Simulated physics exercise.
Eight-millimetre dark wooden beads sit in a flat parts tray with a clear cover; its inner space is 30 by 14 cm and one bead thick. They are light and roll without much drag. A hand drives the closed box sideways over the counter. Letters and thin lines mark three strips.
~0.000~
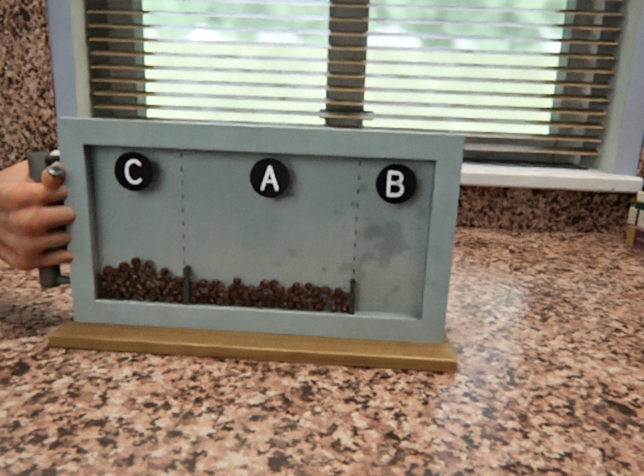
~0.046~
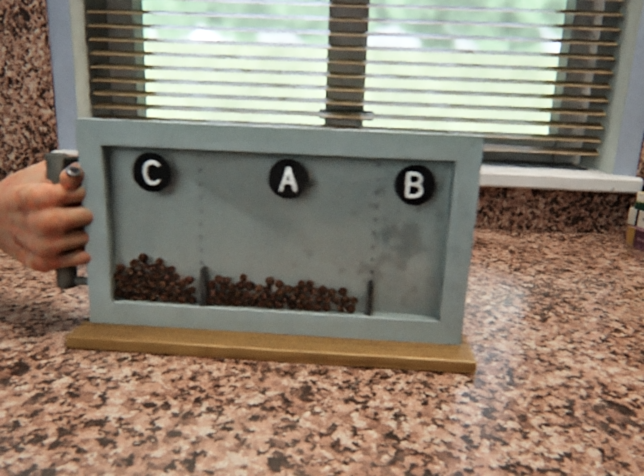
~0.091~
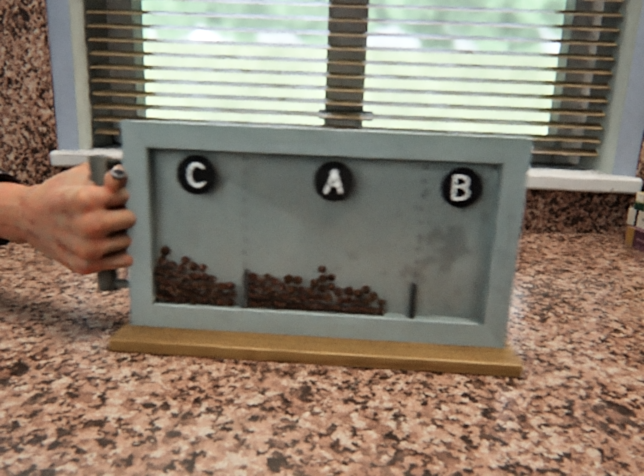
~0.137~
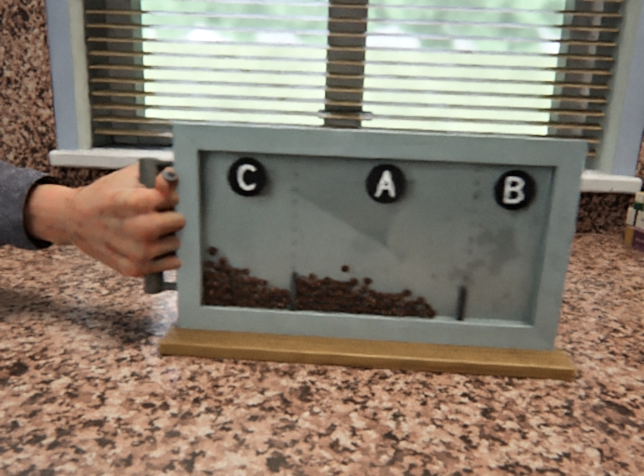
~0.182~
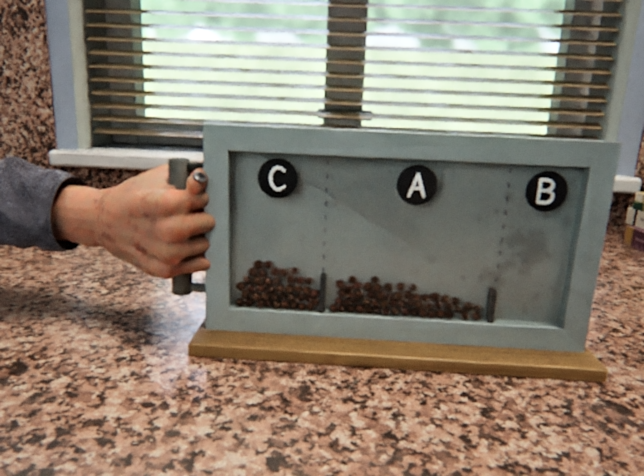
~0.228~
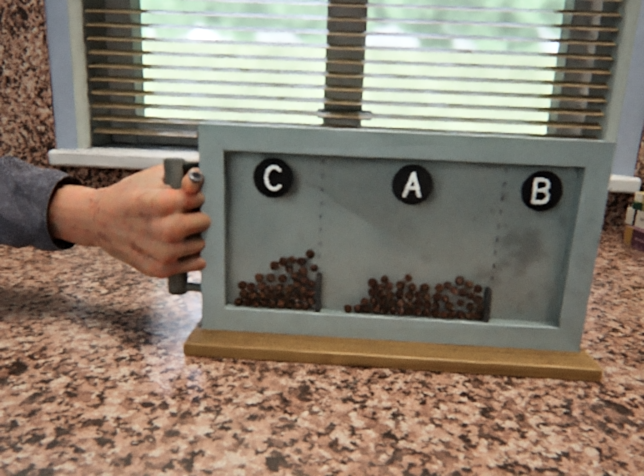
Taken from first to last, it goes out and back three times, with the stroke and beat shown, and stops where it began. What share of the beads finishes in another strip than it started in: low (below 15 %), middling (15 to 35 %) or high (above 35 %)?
It is middling.
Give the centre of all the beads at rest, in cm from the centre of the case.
About 3 cm left and 6 cm below.
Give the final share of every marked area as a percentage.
Strip A: 45; strip B: 20; strip C: 40.
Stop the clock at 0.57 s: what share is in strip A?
Some 50 per cent.
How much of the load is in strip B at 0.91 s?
Some 15 per cent.
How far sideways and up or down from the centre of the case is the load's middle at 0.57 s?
About 3 cm left and 6 cm below.
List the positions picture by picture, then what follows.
In the first picture, at its start; about 100 beads; beads' middle (214, 290); highest (136, 262); A (270, 178), B (396, 184), C (134, 172).
In the second picture, 2 cm to the right; beads' middle (224, 290); highest (143, 258).
In the third picture, 6 cm to the right; beads' middle (260, 291); highest (165, 251); wall ends (414, 287), (246, 272).
In the fourth picture, 10 cm to the right; beads' middle (306, 294); highest (213, 251).
In the fifth picture, 13 cm to the right; beads' middle (346, 296); highest (269, 264).
In the sixth picture, 12 cm to the right; beads' middle (361, 295); highest (310, 254); A (412, 185), B (542, 191), C (273, 178).
After 0.57 s, it is 12 cm to the right; the beads' middle is 3 cm left of and 6 cm below the centre; A 50 %, B 10 %, C 35 %; 25 % have changed strip.
After 0.91 s, it is 8 cm to the right; the beads' middle is 4 cm left of and 5 cm below the centre; A 45 %, B 15 %, C 40 %; 30 % have changed strip.
After 1.20 s, it is at its start; the beads' middle is 1 cm left of and 6 cm below the centre; A 45 %, B 20 %, C 40 %; 30 % have changed strip.
At rest by 1.9 s, it is at its start; A 45 %, B 20 %, C 40 %; 30 % have changed strip.
